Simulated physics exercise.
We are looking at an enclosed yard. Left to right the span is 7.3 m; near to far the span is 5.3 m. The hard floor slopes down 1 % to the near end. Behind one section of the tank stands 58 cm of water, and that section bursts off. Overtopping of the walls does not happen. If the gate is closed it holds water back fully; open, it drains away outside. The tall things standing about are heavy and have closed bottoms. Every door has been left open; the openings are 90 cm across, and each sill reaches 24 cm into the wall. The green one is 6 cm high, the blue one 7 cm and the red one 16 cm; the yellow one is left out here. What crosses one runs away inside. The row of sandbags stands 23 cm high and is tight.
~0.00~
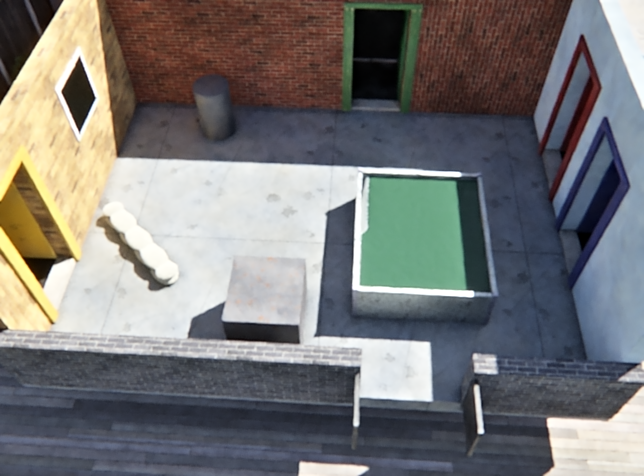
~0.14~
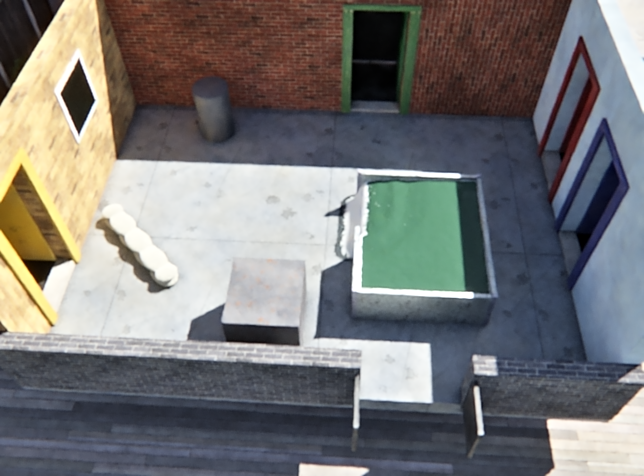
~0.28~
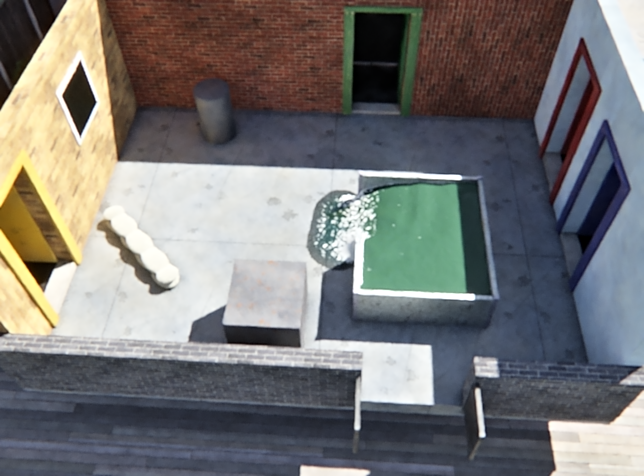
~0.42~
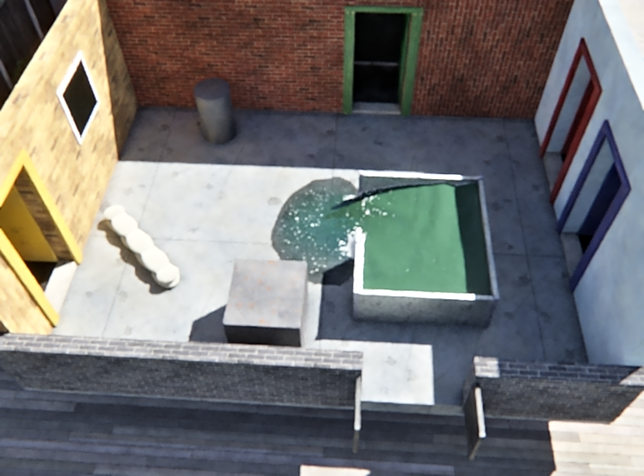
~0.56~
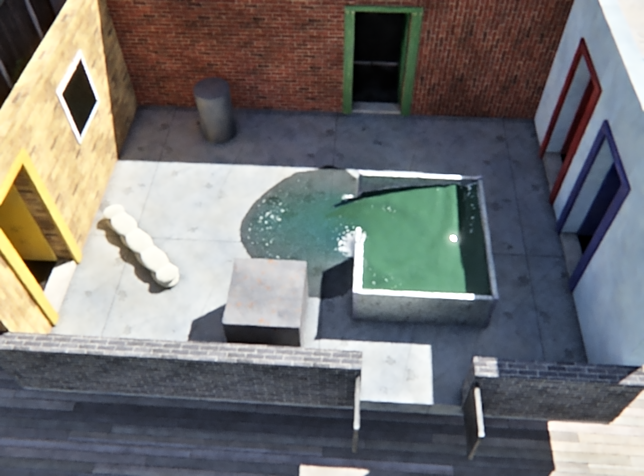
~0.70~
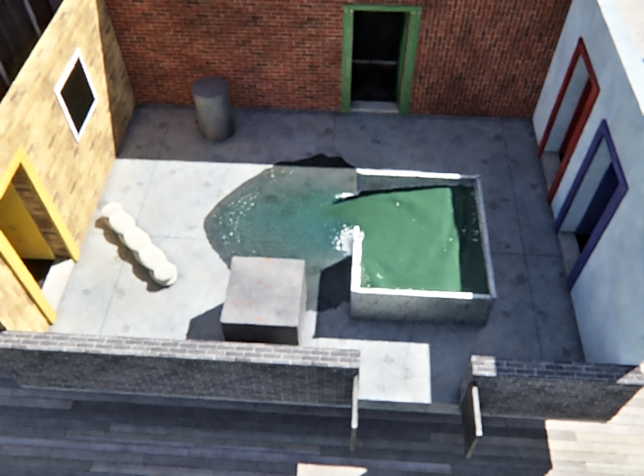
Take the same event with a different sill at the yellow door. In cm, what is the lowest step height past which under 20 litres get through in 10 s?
Close to 6.5 cm is just enough.
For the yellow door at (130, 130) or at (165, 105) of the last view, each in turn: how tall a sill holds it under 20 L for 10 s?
Minimums: About 16 cm and 19 cm.
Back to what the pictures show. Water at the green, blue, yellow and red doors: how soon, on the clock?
The green door gets it at 4.5 s, the blue door at 8.5 s, the yellow door at 2.8 s and the red door at 7.5 s.
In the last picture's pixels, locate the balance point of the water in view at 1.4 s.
(371, 243) or so.
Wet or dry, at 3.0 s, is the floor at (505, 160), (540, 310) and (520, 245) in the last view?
Status: Clear / clear / clear.
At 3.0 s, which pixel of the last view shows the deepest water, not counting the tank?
At about pixel (146, 106).
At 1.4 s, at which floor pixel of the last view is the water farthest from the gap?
Pixel: About (103, 192).
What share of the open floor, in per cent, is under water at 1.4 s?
Approximately 30 % of the floor.
After 1.4 s water covers 30 % of the floor, deepest (29 cm) near (343, 219); it has not reached the yellow door.
After 3.0 s water covers 45 % of the floor, deepest (32 cm) near (146, 106); 3 cm at the yellow door, 0 litres in over its 13 cm sill.
After 10.0 s water covers 90 % of the floor, deepest (13 cm) near (50, 362); 11 cm at the yellow door, 0 litres in over its 13 cm sill.
At the yellow door as built, the water arrived by 2.8 s and peaked near 11 cm at 9.8 s.
Run again over the same 10 s with other heights there, 30 litres in over 5.5 cm, 14 litres over 7 cm. The limit of 20 litres is kept from about 6.5 cm up.
